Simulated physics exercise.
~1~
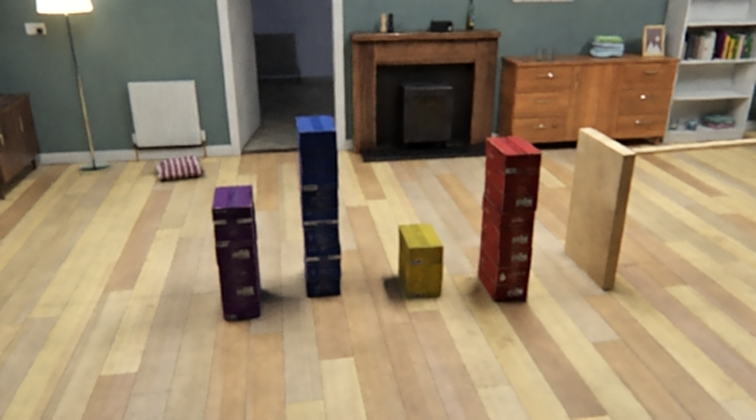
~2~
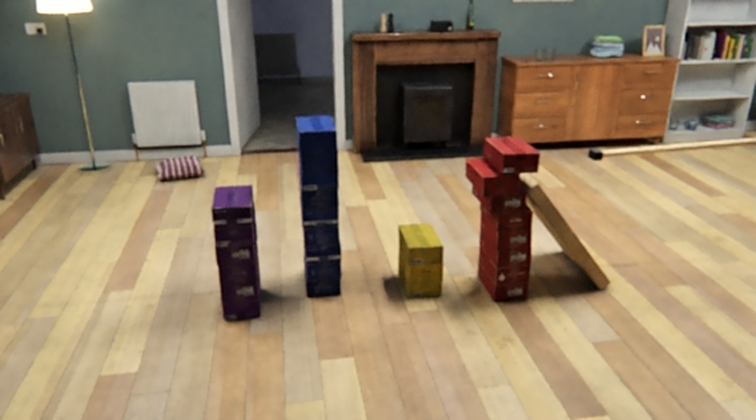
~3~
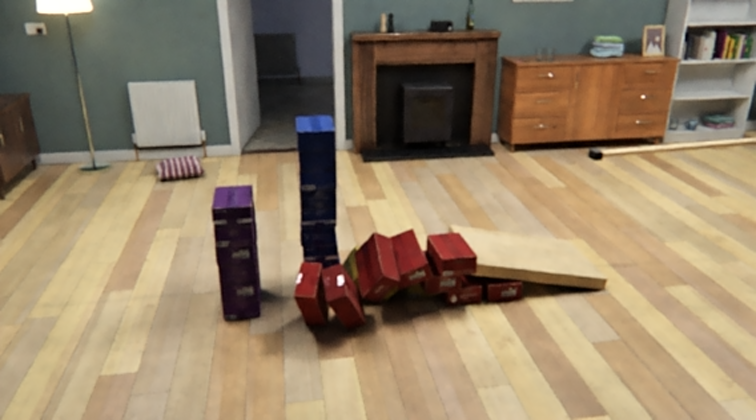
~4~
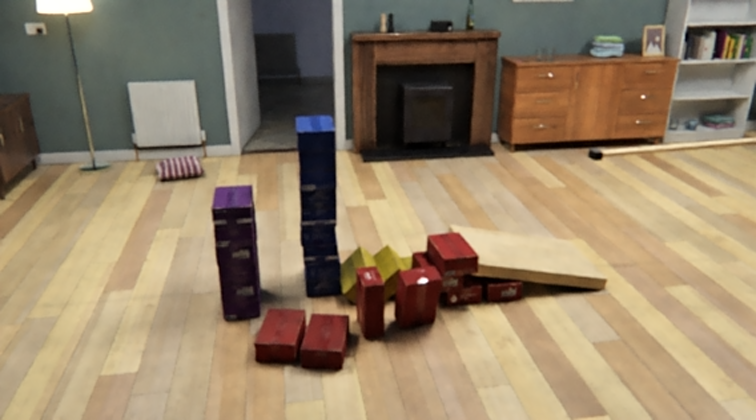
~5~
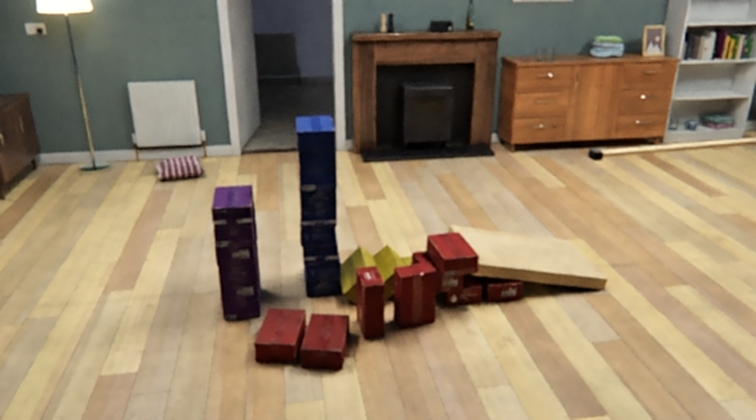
A wooden board tips left, toppling the red and yellow boxes; blue and purple stay standing.
